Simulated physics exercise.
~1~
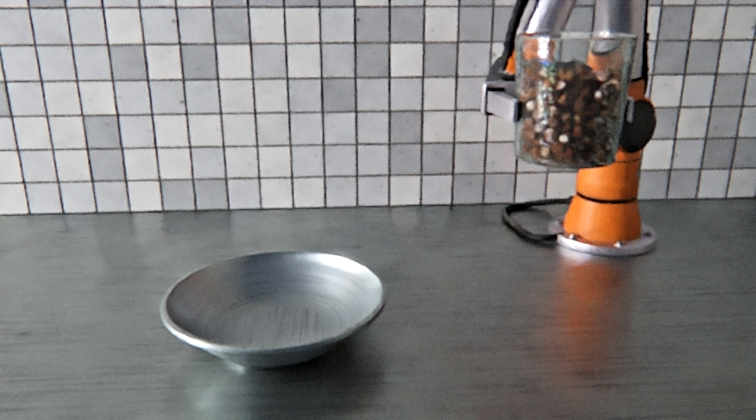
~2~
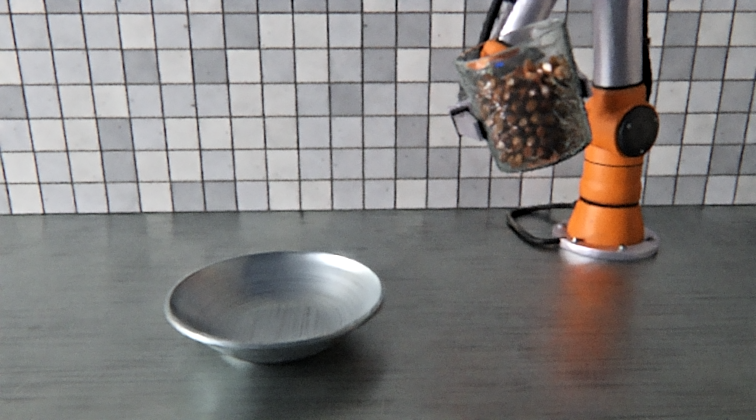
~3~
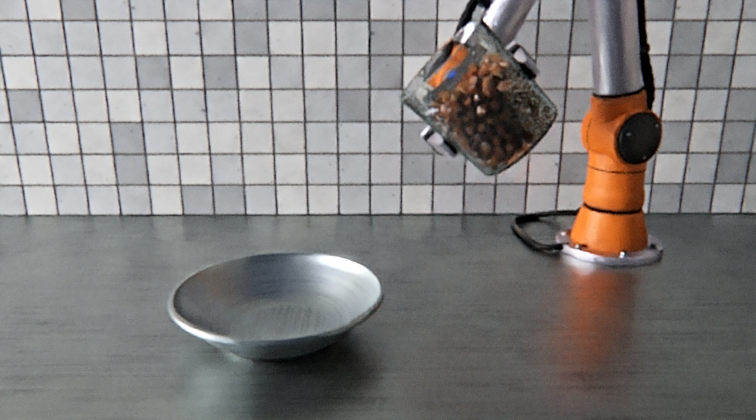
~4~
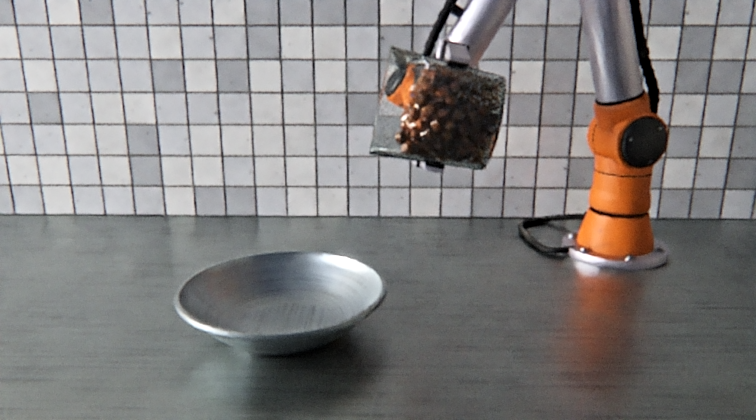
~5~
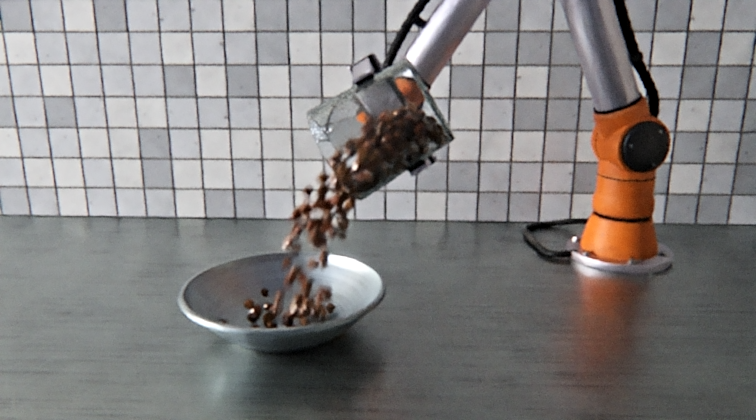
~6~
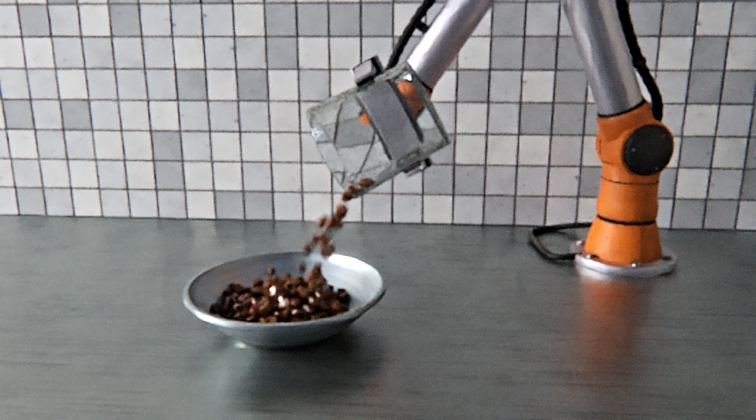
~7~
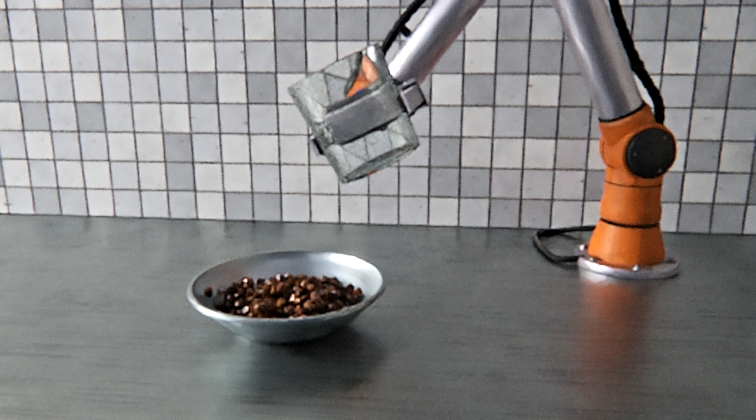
An orange and silver robot arm at the right holds a clear glass cup of brown pellets above a dark grey tabletop, seen from the front and slightly above, with a wall of grey and white tiles behind. A shallow silvery metal bowl sits empty at the left. The arm carries the cup leftward, tipping it onto its side as it goes. It then tilts the mouth downward, and the pellets tumble in a stream into the bowl. The last few fall, and the emptied cup swings back toward upright, leaving the pellets heaped in the bowl.
